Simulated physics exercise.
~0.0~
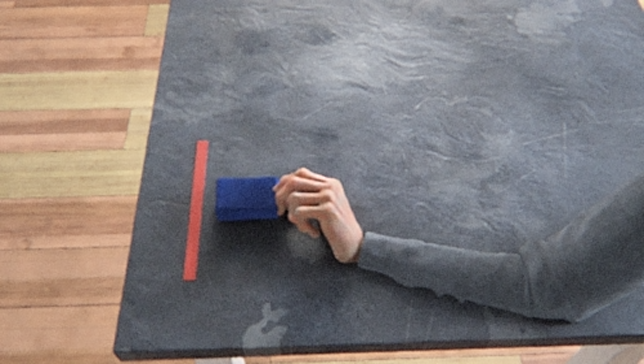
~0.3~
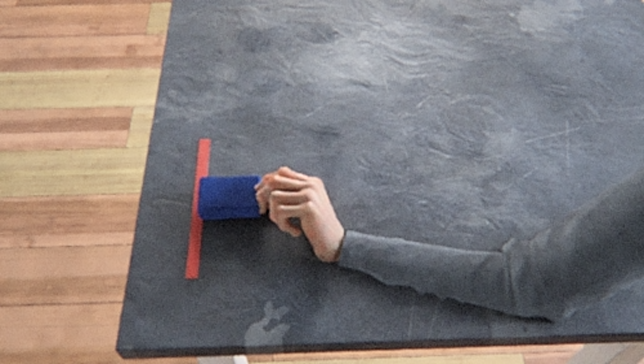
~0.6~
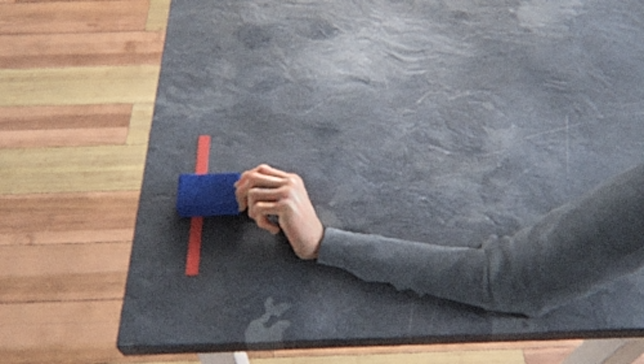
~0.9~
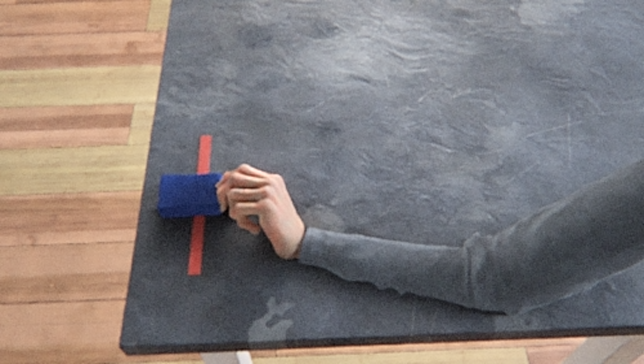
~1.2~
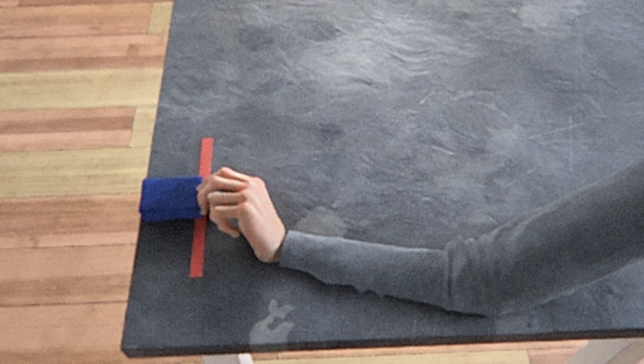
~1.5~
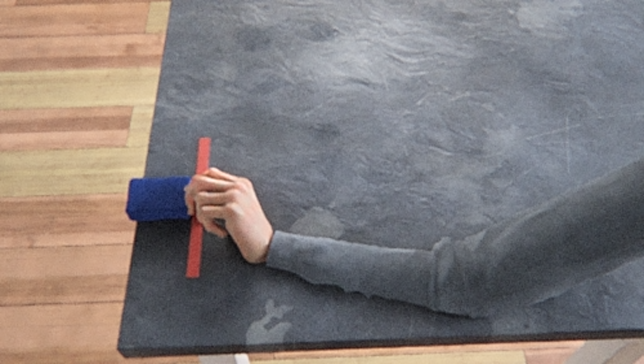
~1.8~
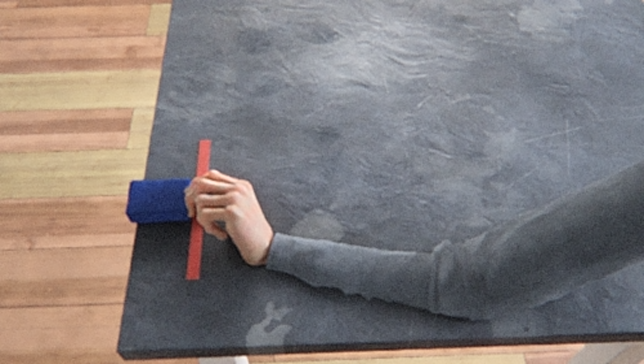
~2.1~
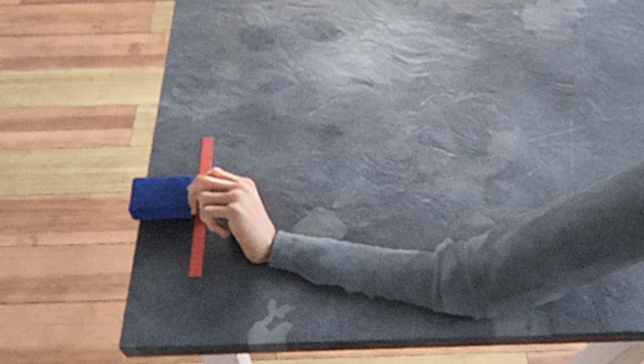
A blue sponge was pushed left across a dark table by someone's hand, sliding over a strip of red tape until it reached the table's left edge, where it stopped and stayed on top with the hand still holding it.
